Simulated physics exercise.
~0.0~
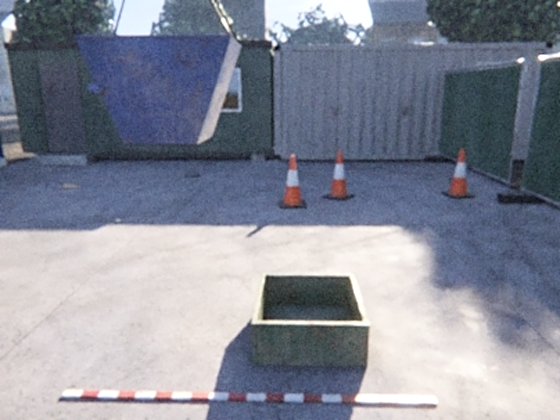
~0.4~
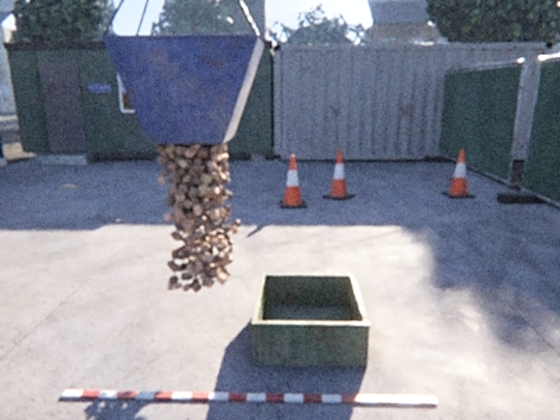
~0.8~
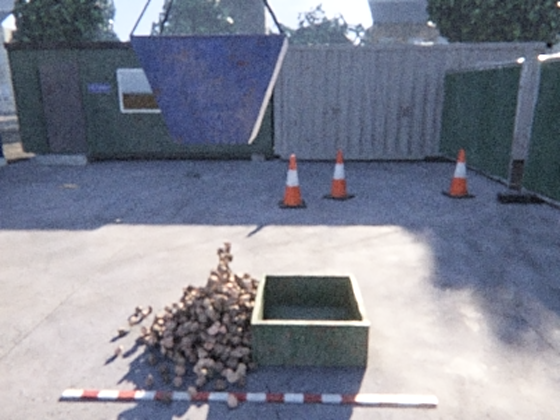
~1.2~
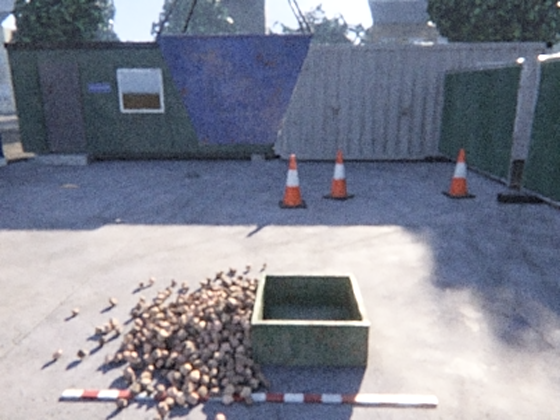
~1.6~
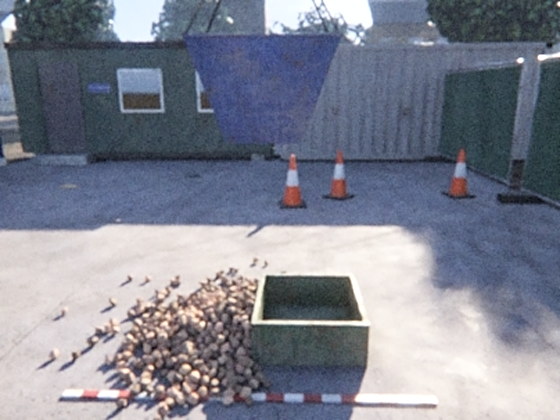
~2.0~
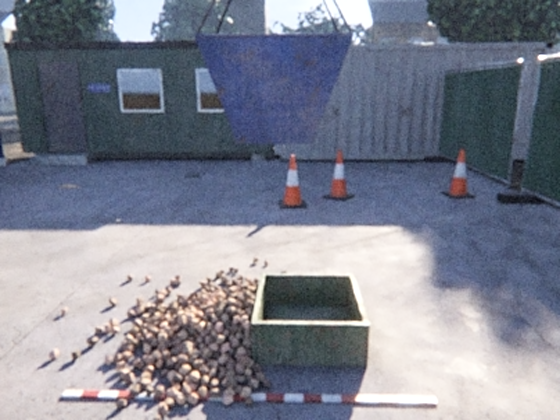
A big blue skip hanging from a crane moved right across a paved yard and dropped its load of brownish stones too early, so they piled up on the ground left of the green bin, which stayed empty as the skip drifted on.
